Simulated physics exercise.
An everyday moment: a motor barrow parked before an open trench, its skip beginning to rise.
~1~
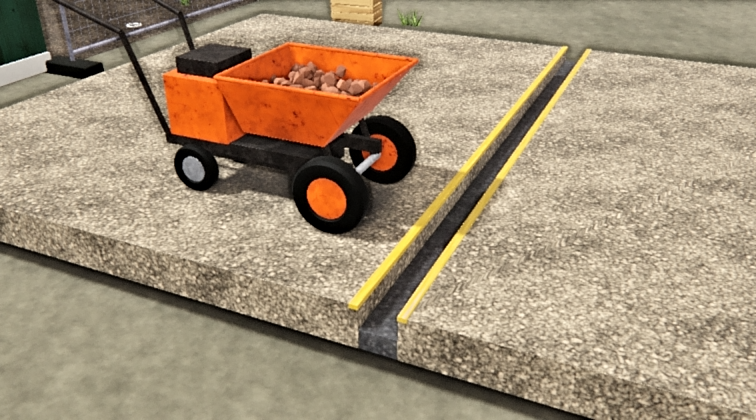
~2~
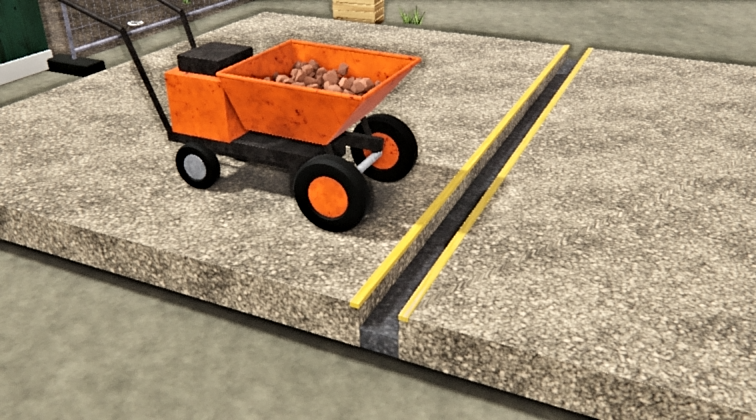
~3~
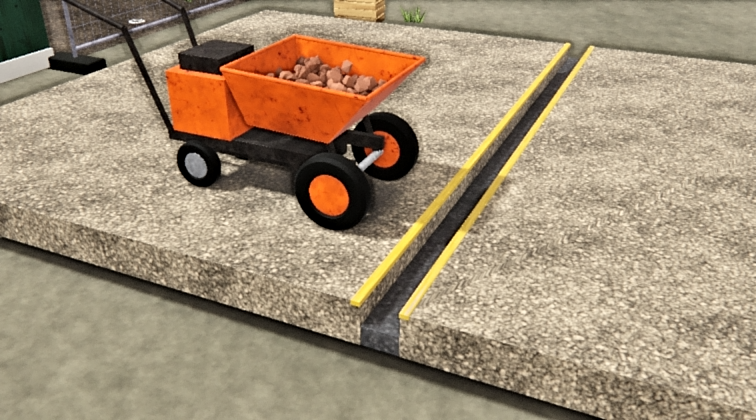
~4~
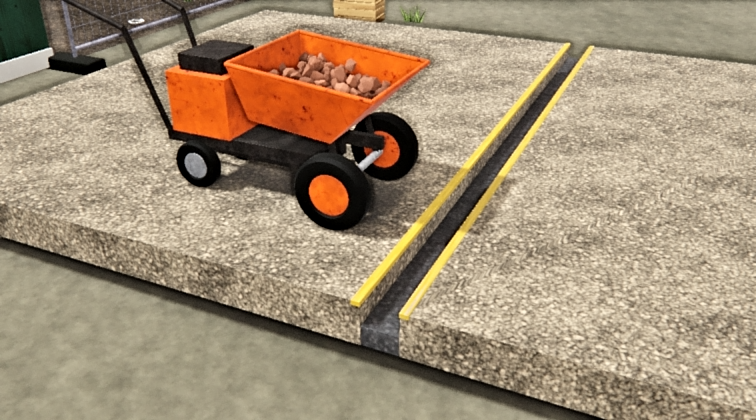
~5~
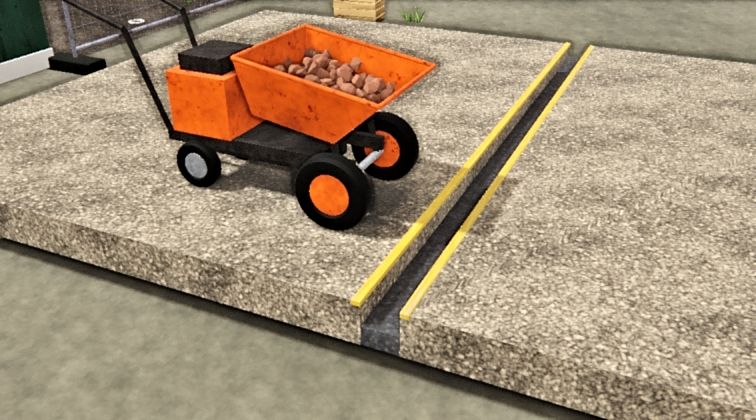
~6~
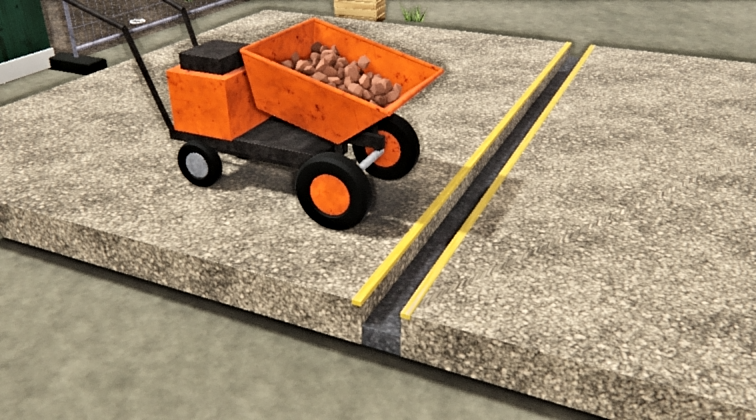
On a speckled slab beside a narrow trench edged in yellow, an orange motor barrow loaded with rubble stands still on its wheels while its skip gradually rises at the back, tilting slightly forward to the right.
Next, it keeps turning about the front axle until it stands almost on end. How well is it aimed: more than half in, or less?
The trench ends with less than half of it.
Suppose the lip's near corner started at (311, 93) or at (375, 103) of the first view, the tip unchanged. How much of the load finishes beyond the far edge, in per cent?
About 10 and 90 per cent.
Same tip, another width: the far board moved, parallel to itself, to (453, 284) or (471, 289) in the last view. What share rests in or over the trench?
About 50 and 80 per cent.
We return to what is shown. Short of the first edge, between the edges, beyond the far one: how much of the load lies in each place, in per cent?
Short: 0 %, between: 15 %, beyond: 80 %.
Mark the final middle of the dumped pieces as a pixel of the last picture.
Close to (501, 223).
Just after the last frame, skip tipped steeply; every one in the skip.
A moment on, skip tipped steeply; the larger part in the skip; about a tenth beyond it.
Further on, skip tipped right over; about a tenth in the skip; just a few in or heaped over the trench; the larger part beyond it.
When it is over, skip tipped right over; just a few in the skip; roughly a quarter in or heaped over the trench; the larger part beyond it.
